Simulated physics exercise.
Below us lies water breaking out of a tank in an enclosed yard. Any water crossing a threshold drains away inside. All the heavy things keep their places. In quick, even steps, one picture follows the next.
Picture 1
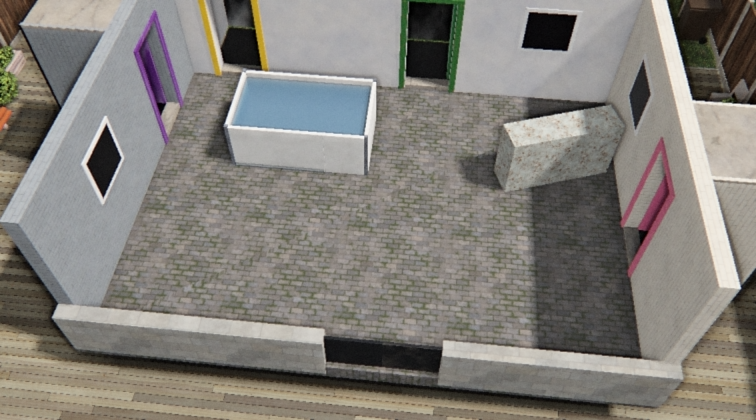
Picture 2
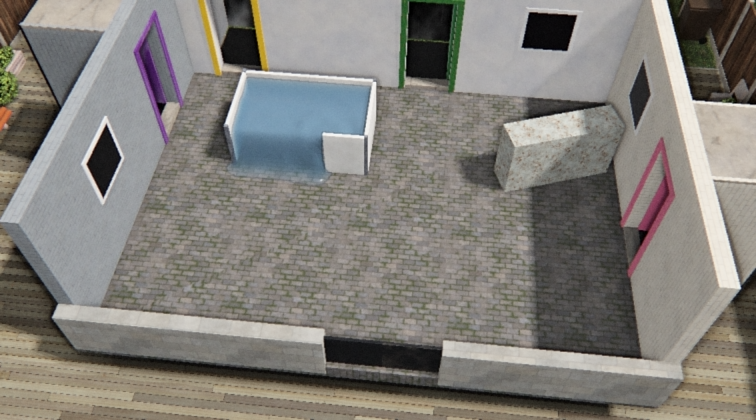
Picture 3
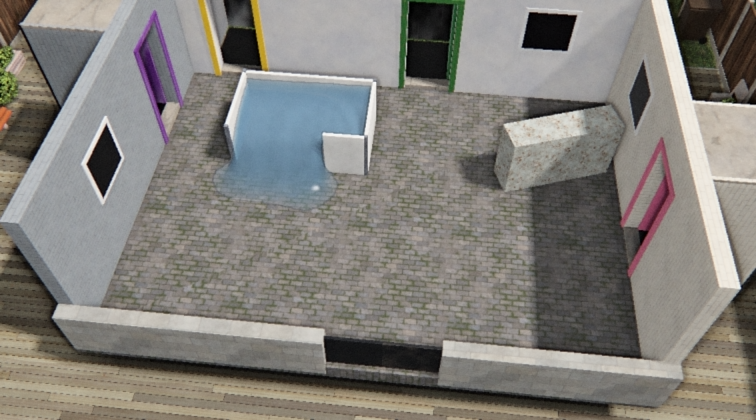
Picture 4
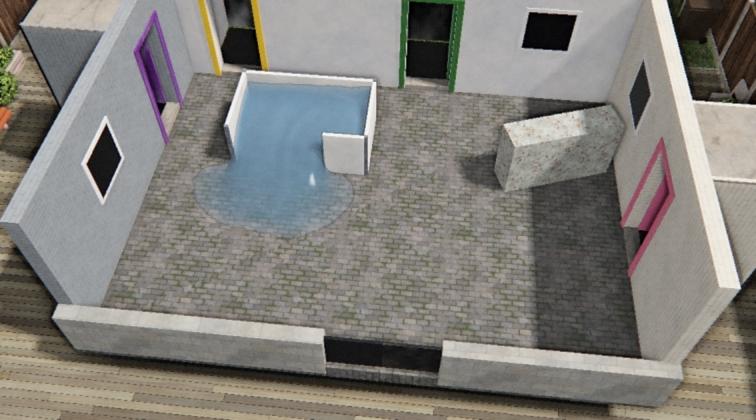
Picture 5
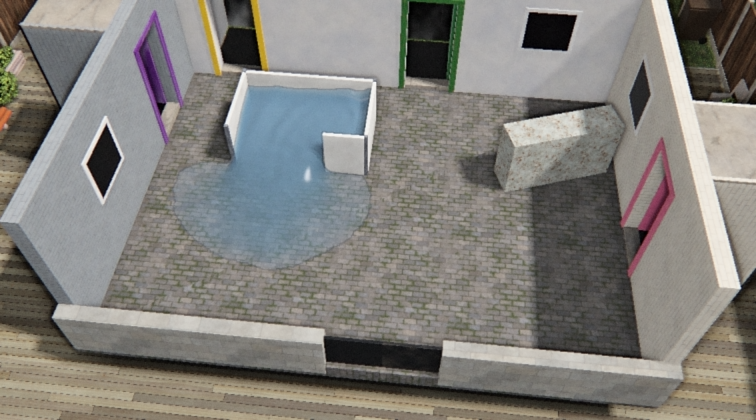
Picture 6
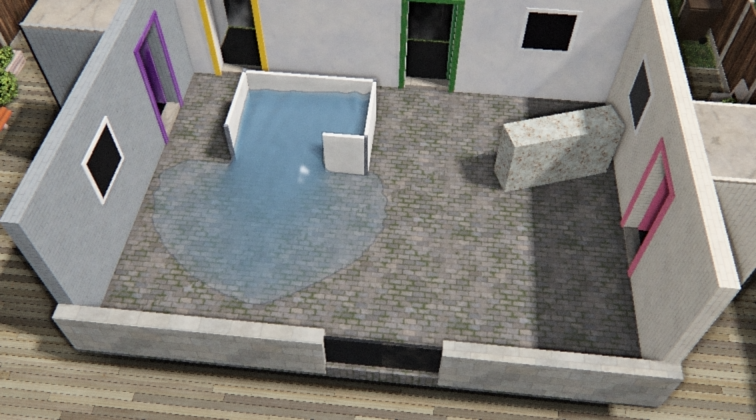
Water burst through the front of a white tank in an enclosed paved yard, then spread across the bricks in a widening rounded pool toward the low front wall, while the stone block stayed still.
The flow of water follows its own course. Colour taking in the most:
Pink.
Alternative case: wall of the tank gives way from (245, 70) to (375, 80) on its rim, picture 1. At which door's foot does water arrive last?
Answer: The pink door.
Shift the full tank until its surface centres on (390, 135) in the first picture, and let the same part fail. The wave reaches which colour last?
Answer: The one in green.
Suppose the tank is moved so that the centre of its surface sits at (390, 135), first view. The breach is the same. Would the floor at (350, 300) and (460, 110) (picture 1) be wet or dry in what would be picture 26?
The first point is taken by the flood and the second is unwetted.
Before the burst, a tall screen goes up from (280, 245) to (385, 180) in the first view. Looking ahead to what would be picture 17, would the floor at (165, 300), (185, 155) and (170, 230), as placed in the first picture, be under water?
Note: Spot 1 inundated; spot 2 unwetted; spot 3 inundated.
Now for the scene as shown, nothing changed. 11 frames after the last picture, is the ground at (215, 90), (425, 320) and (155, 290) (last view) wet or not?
Well, in the order you listed them: Not wetted, next inundated, last inundated.
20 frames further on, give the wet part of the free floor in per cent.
Around 50 percent, give or take.
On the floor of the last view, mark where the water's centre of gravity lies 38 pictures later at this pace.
Roughly at (342, 239).
A moment on, water covers 35 % of the floor; purple door not reached, green door not reached, pink door not reached, yellow door not reached.
Next, water covers 35 % of the floor; purple door not reached, green door not reached, pink door not reached, yellow door not reached.
Then, water covers 50 % of the floor; purple door wet at the sill, nothing in, green door not reached, pink door not reached, yellow door not reached.
Later, water covers 75 % of the floor; purple door wet at the sill, nothing in, green door not reached, pink door some in, yellow door a trickle in.
In the end, water covers 95 % of the floor; purple door wet at the sill, nothing in, green door wet at the sill, nothing in, pink door a lot in, yellow door a trickle in; the pink door has let in the most.
